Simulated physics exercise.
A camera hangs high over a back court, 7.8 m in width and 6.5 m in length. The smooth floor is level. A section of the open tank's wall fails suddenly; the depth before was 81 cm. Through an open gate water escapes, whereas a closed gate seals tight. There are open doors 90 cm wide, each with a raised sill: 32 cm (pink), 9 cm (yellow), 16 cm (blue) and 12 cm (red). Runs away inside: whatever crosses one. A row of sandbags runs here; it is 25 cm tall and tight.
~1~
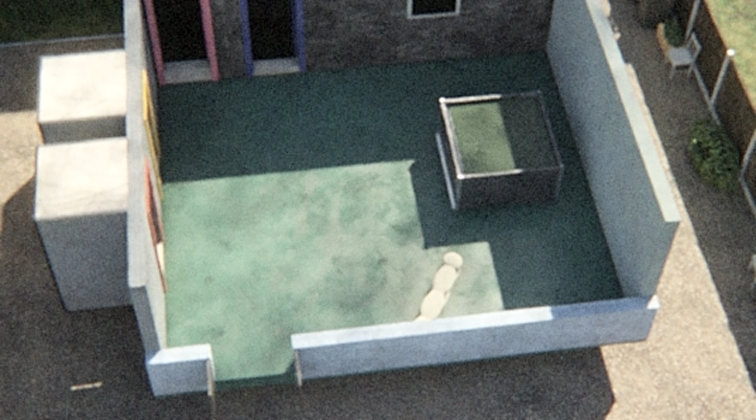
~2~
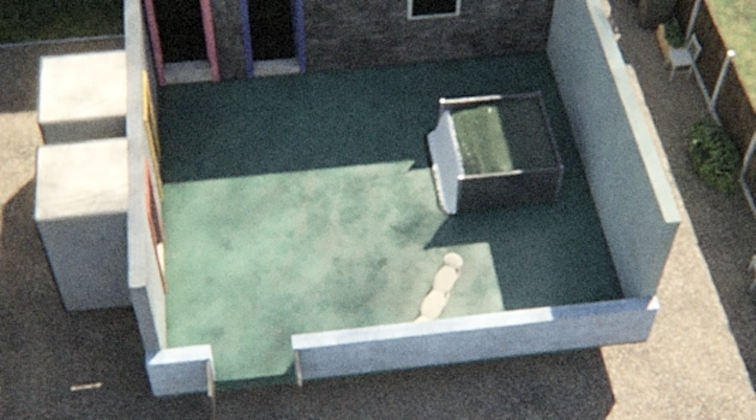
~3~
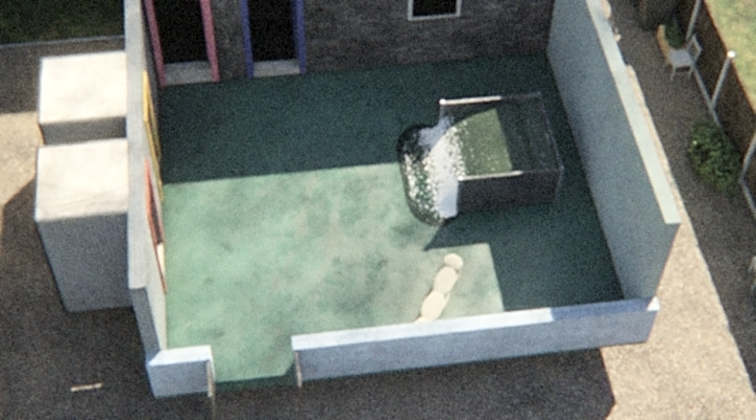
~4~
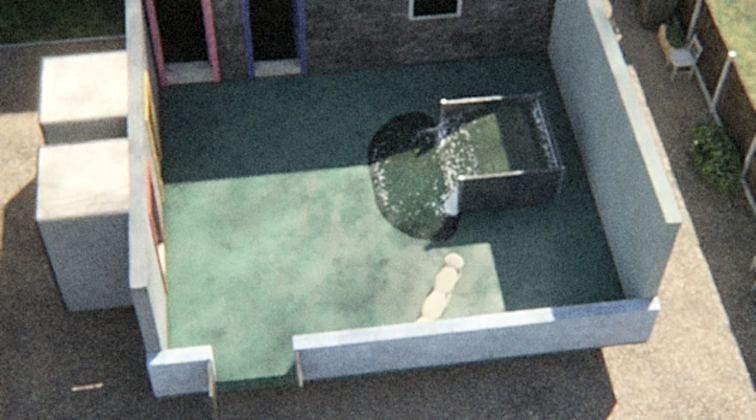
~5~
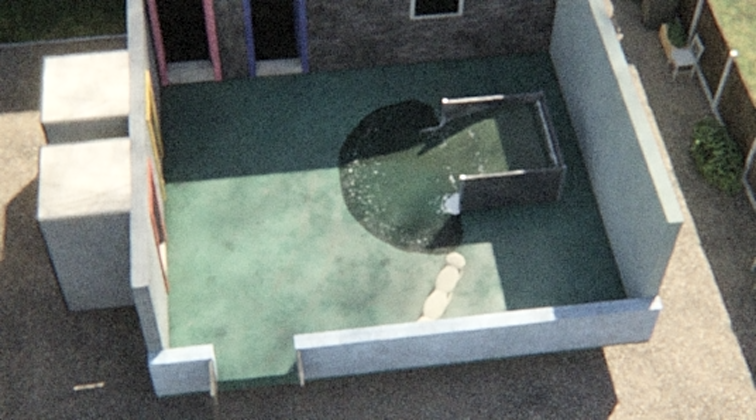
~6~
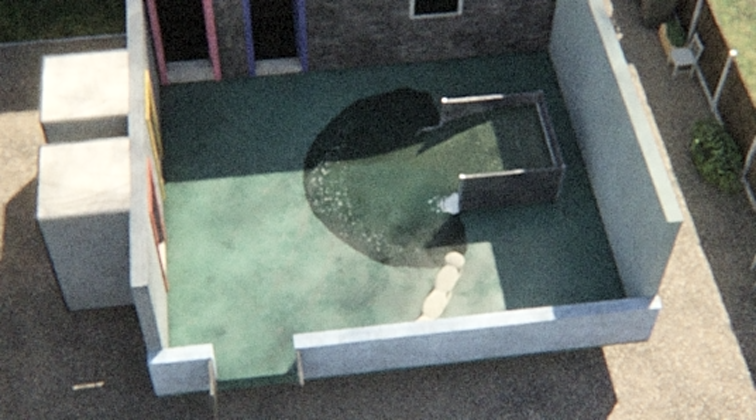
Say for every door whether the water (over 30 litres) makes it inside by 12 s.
As I see it, pink door: The total remains smaller than the cap; yellow door: The total grows larger than the cap; blue door: The total remains smaller than the cap; red door: The total grows larger than the cap.
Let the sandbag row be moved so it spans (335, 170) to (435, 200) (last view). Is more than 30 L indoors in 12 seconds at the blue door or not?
Then, at blue, the limit is surpassed.
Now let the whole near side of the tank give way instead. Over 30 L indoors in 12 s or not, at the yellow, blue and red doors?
So yellow stays lower, blue stays lower, red stays lower.
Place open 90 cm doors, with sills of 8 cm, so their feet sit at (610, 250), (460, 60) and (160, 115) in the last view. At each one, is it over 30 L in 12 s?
Check each in turn: The first fails, the second fails, the third succeeds.
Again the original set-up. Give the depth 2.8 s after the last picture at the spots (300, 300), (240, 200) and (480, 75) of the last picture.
First spot near 2 cm, second near 4 cm, third near 0 cm.
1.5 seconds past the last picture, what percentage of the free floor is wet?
Around 65 per cent.
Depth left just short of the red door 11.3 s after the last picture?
I'd put it near 4.0 cm.
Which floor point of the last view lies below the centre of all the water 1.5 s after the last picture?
(341, 180).
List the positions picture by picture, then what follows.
The first picture shows the open tank at (500, 136) is whole and still, 81 cm deep.
In the second picture, water pours out at (451, 159) and has run 1.0 m, to (454, 214); typically 7 cm deep outside, 81 cm at the open tank's back.
In the third picture, the front is at (413, 130), 1.2 m from the gap at (451, 163); 1.6 m2 of floor is under water; 79 cm left at the back of the open tank.
In the fourth picture, the front is at (411, 232), 1.6 m from the gap at (451, 164); 3.3 m2 of floor is under water; 71 cm left at the back of the open tank.
In the fifth picture, water pours out at (453, 163) and has run 2.0 m, to (350, 203); typically 9 cm deep outside, 70 cm at the open tank's back.
In the sixth picture, the front is at (312, 198), 2.6 m from the gap at (452, 163); 7.8 m2 of floor is under water; 65 cm left at the back of the open tank.
Then, 0.7 s after the last picture water covers 45 % of the floor and is deepest (28 cm) near (442, 180); pink door not reached, yellow door 7 cm at the sill, 0 L in, blue door not reached, red door not reached.
Then, 1.5 s after the last picture water covers 65 % of the floor and is deepest (28 cm) near (175, 222); pink door 7 cm at the sill, 0 L in, yellow door 23 cm at the sill, 62 L in, blue door 13 cm at the sill, 0 L in, red door 23 cm at the sill, 10 L in.
Then, 2.8 s after the last picture water covers 65 % of the floor and is deepest (26 cm) near (170, 373); pink door 24 cm at the sill, 0 L in, yellow door 18 cm at the sill, 157 L in, blue door 9 cm at the sill, 0 L in, red door 17 cm at the sill, 56 L in.
Then, 6.3 s after the last picture water covers 65 % of the floor and is deepest (12 cm) near (423, 345); pink door 6 cm at the sill, 1 L in, yellow door 7 cm at the sill, 193 L in, blue door 6 cm at the sill, 0 L in, red door 8 cm at the sill, 64 L in.
Then, 11.3 s after the last picture water covers 90 % of the floor and is deepest (6 cm) near (291, 252); pink door 4 cm at the sill, 1 L in, yellow door 3 cm at the sill, 193 L in, blue door 3 cm at the sill, 0 L in, red door 4 cm at the sill, 64 L in.
